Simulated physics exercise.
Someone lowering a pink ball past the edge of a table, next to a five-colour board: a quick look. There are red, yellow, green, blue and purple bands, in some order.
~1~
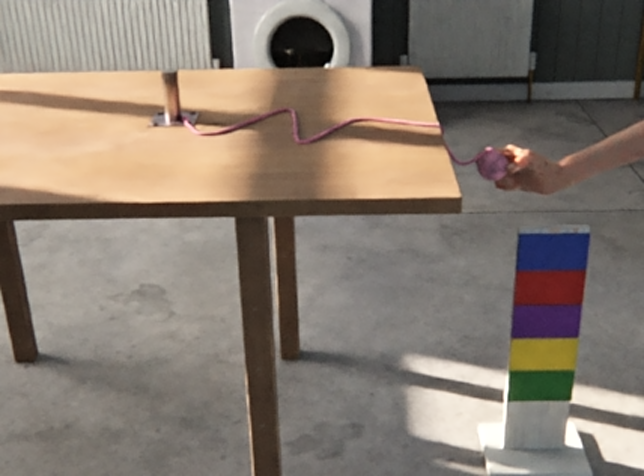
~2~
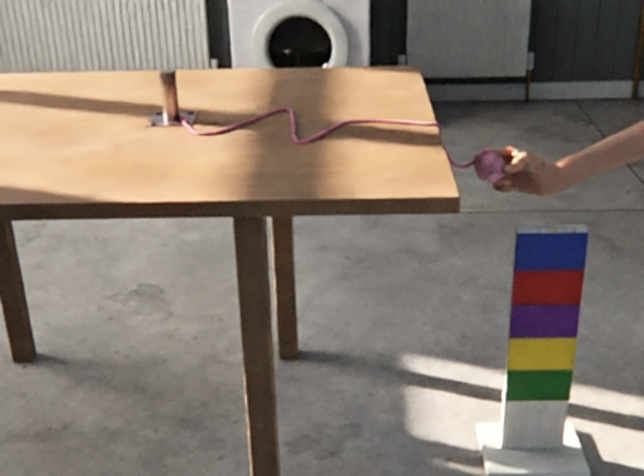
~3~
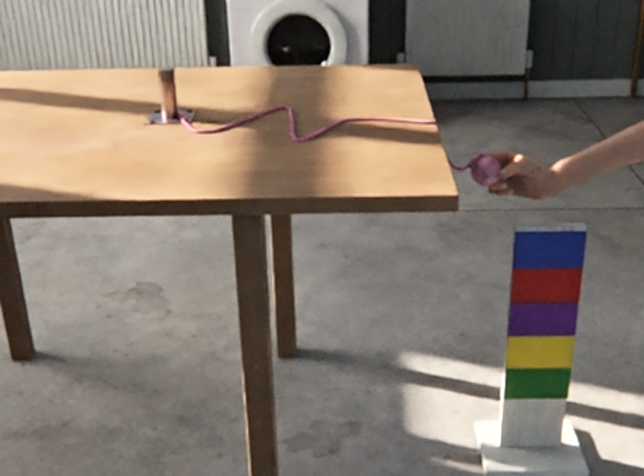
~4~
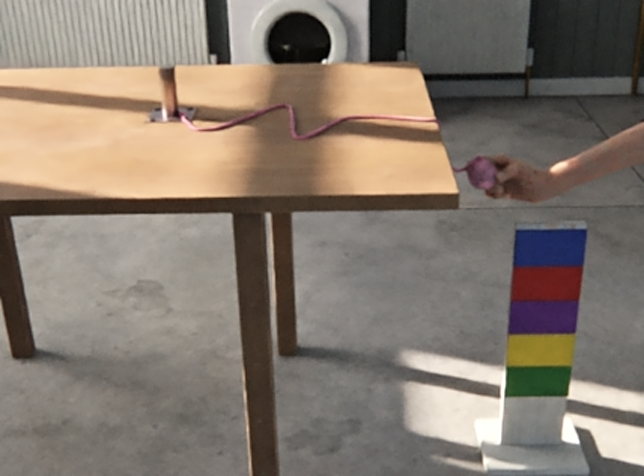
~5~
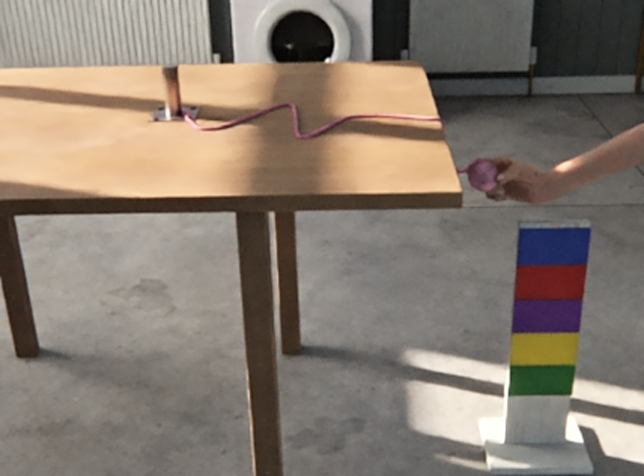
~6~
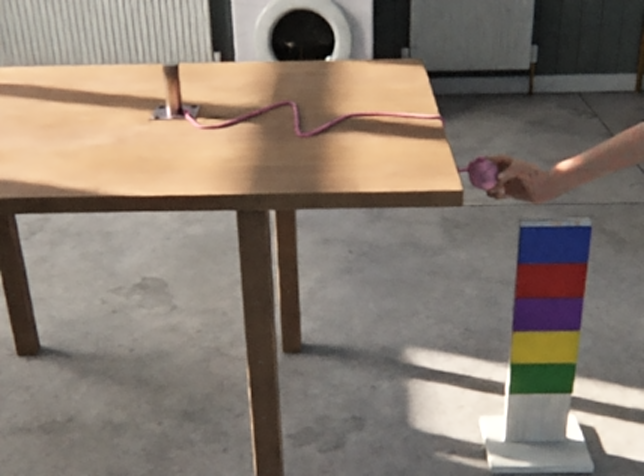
A hand held a pink ball just past the table's right edge, above a colour-banded post, with a pink shoelace lying across the tabletop from a small upright peg; almost nothing moved.
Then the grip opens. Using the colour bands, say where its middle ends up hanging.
Its middle ends up at the green band.
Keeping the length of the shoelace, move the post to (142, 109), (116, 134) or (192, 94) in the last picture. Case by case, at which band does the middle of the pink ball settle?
For the first it is yellow, for the second yellow, for the third green.
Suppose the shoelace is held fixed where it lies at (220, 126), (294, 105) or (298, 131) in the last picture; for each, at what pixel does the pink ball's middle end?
Try one gives (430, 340), try two (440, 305), and try three (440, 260).
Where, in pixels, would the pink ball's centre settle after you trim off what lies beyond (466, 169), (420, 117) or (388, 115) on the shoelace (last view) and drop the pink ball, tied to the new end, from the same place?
Roughly (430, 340), (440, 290), (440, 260).
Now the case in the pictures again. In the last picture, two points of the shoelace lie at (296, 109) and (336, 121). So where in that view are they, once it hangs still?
Result - first point (378, 115), second point (441, 192).
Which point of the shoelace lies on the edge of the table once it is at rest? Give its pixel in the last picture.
The piece you want is at about (297, 129).
Soon after, ball near (412, 351); level with green.
After that, ball near (444, 369); level with green.
In the end, ball near (429, 368); level with green. Its middle rests at the green band.
